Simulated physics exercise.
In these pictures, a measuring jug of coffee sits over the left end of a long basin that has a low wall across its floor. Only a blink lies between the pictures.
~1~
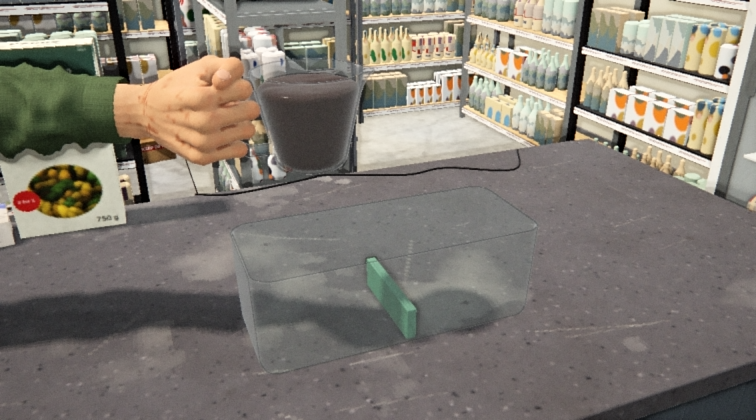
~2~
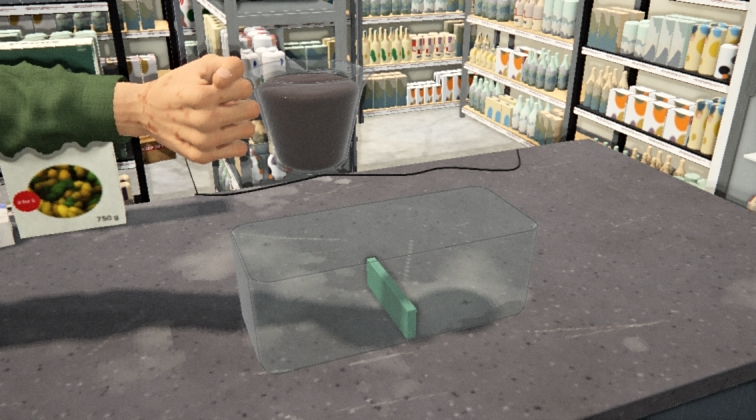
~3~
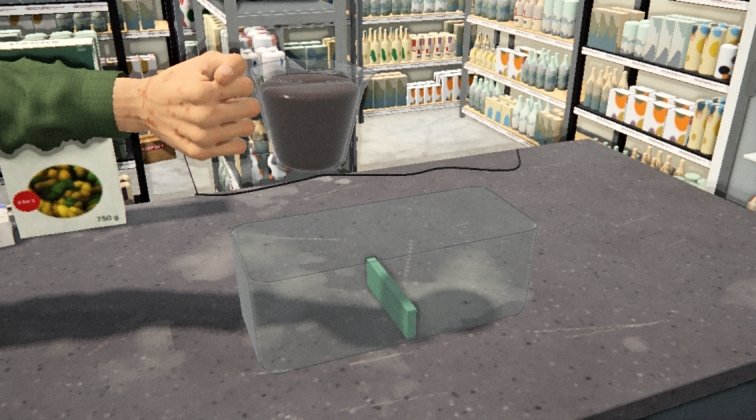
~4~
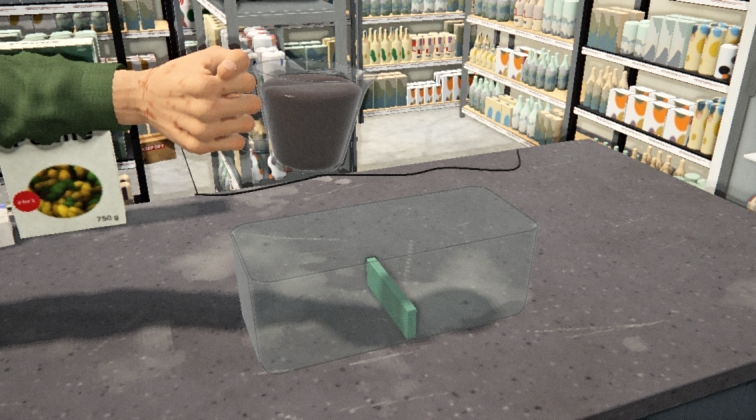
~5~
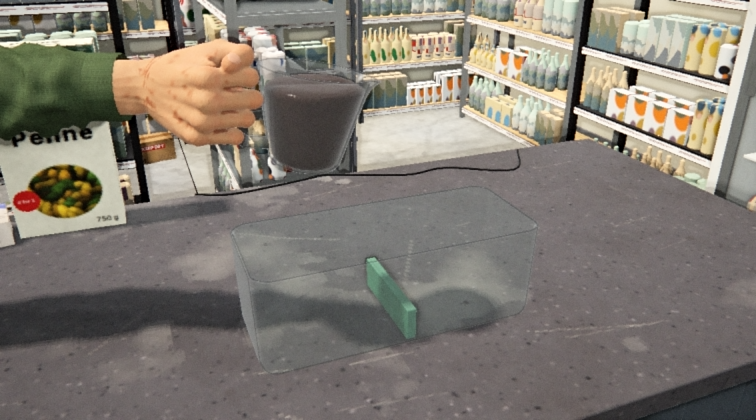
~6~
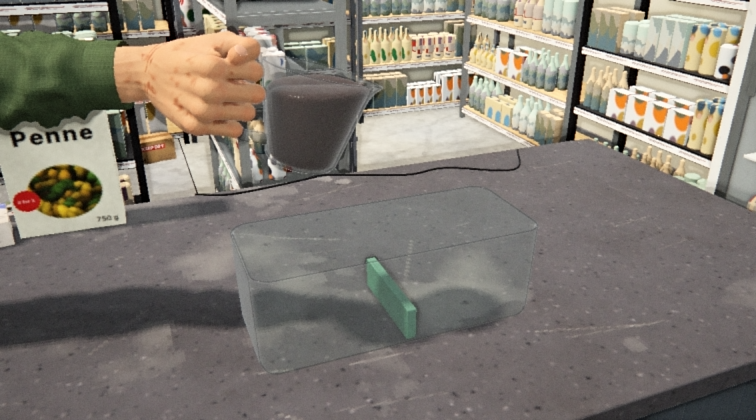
A jug of dark liquid, held by a hand in a green sleeve, tilts slightly to the right above the left part of a clear basin with a low green wall, which stays still on a speckled counter.
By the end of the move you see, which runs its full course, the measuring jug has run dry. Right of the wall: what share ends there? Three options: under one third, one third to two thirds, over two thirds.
Answer: Over two thirds.
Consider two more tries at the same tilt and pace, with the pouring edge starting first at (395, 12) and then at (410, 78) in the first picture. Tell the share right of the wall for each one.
Around 90 percent first, around 90 percent second.
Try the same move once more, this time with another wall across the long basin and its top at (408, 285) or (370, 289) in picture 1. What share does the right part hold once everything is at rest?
The first position gives around 60 percent, the second around 90 percent.
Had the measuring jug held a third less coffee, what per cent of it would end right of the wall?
It comes to near 75 per cent.
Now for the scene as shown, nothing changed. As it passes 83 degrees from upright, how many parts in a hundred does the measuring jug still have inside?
It works out to close to 50 percent.
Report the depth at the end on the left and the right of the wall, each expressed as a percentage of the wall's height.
About 10 on the left and about 50 on the right.
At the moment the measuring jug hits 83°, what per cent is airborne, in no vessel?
30 in a hundred.
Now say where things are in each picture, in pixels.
In the first picture, tilt 0°; pouring edge (373, 67); surface from (256, 89) to (355, 80); the long basin's rim runs from (240, 255) to (511, 206); the wall's top is at (390, 283).
In the second picture, tilt 1°; pouring edge (374, 68); surface from (257, 88) to (355, 80).
In the third picture, tilt 3°; pouring edge (375, 70); surface from (258, 87) to (356, 81).
In the fourth picture, tilt 6°; pouring edge (377, 73); surface from (260, 86) to (358, 82).
In the fifth picture, tilt 10°; pouring edge (380, 79); surface from (263, 87) to (362, 84).
In the sixth picture, tilt 15°; pouring edge (382, 85); surface from (266, 88) to (367, 85).
A moment on, the tilt is 83° and 52 per cent is still to pour, 0 is left of the wall and 18 right of it.
Next, the tilt is 115° and 3 per cent is still to pour, 10 is left of the wall and 80 right of it.
Then the tilt is 116° and 0 per cent is still to pour, 16 is left of the wall and 84 right of it.
Later the tilt is 116° and 0 per cent is still to pour, 16 is left of the wall and 83 right of it.
At rest 16 per cent lies left of the wall, 84 right of it and 1 outside.
